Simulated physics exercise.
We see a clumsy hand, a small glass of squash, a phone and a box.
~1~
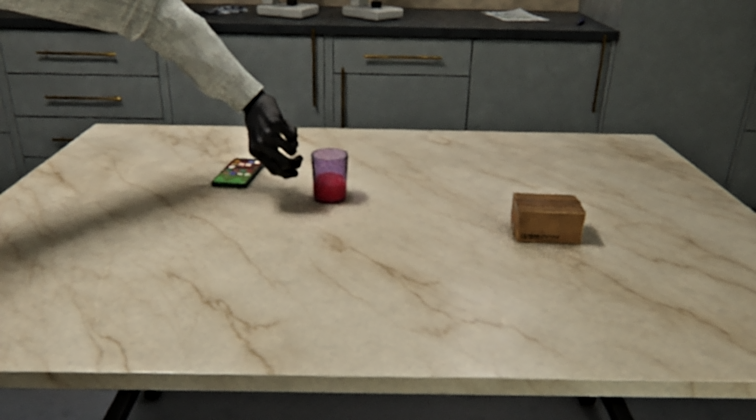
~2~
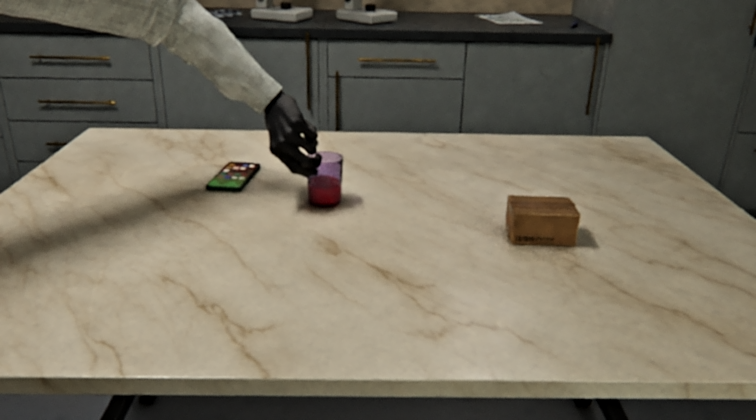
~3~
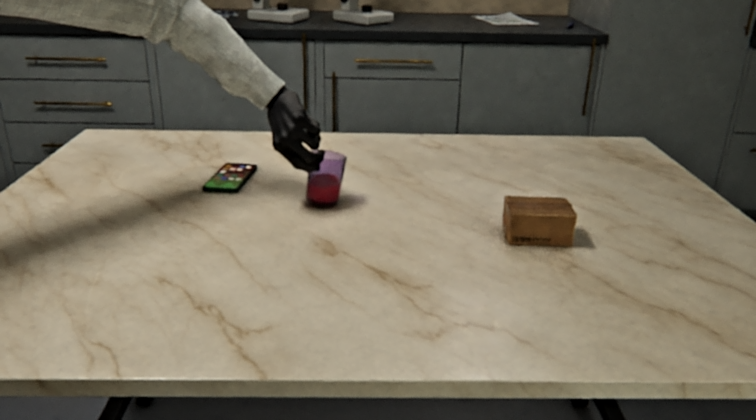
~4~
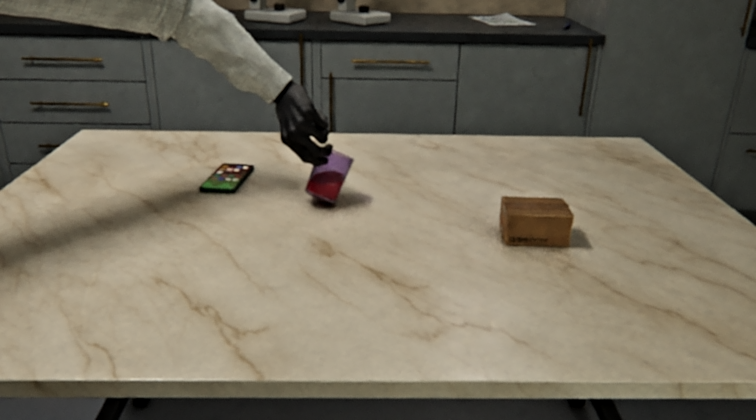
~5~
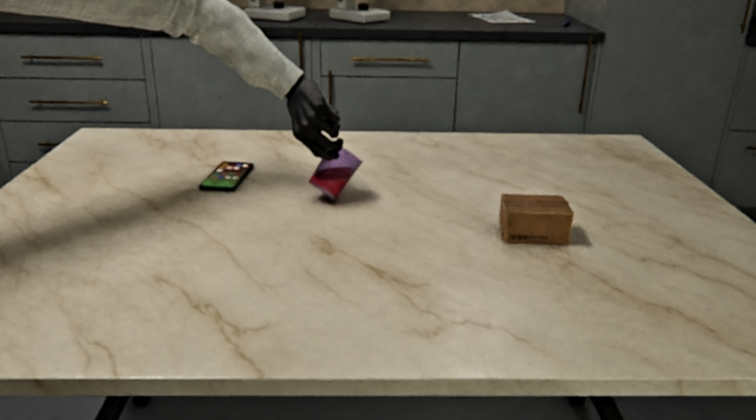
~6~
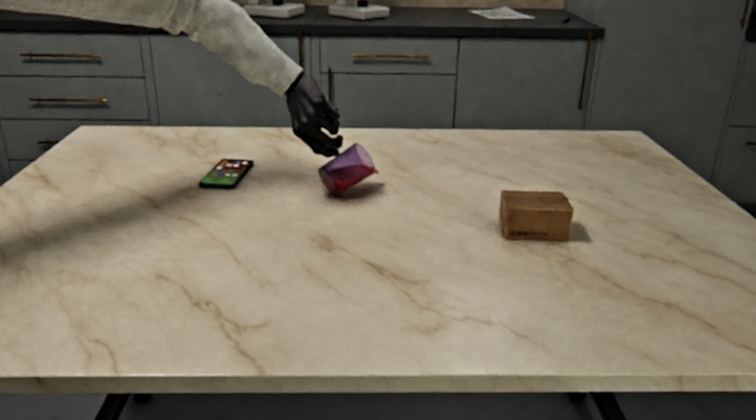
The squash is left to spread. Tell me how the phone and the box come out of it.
The phone escapes; the box escapes.
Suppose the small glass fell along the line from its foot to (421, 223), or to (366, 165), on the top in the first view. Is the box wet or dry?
One: It is reached. Two: It stays dry.
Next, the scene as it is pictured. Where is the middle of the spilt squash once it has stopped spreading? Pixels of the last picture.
Around (457, 168).
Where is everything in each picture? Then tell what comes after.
In the first picture, it stands upright; small glass (330, 174) about a third full; phone (240, 170); box (549, 202).
The second picture shows pushed off balance; small glass about a third full, surface at (325, 183).
The third picture shows pushed off balance; small glass (325, 176) about a third full; box (540, 205).
The fourth picture shows pushed off balance; small glass (329, 173) tipped 25°; phone (228, 176).
The fifth picture shows pushed off balance; small glass (336, 170) tipped 40°.
In the sixth picture, it is falling; small glass (348, 169) tipped 70°; phone (228, 171); box (536, 199).
Shortly, the puddle covers about as much as a plate; the phone is still dry; the box is still dry.
At the finish, the puddle covers about as much as a plate; the phone is still dry; the box is still dry.
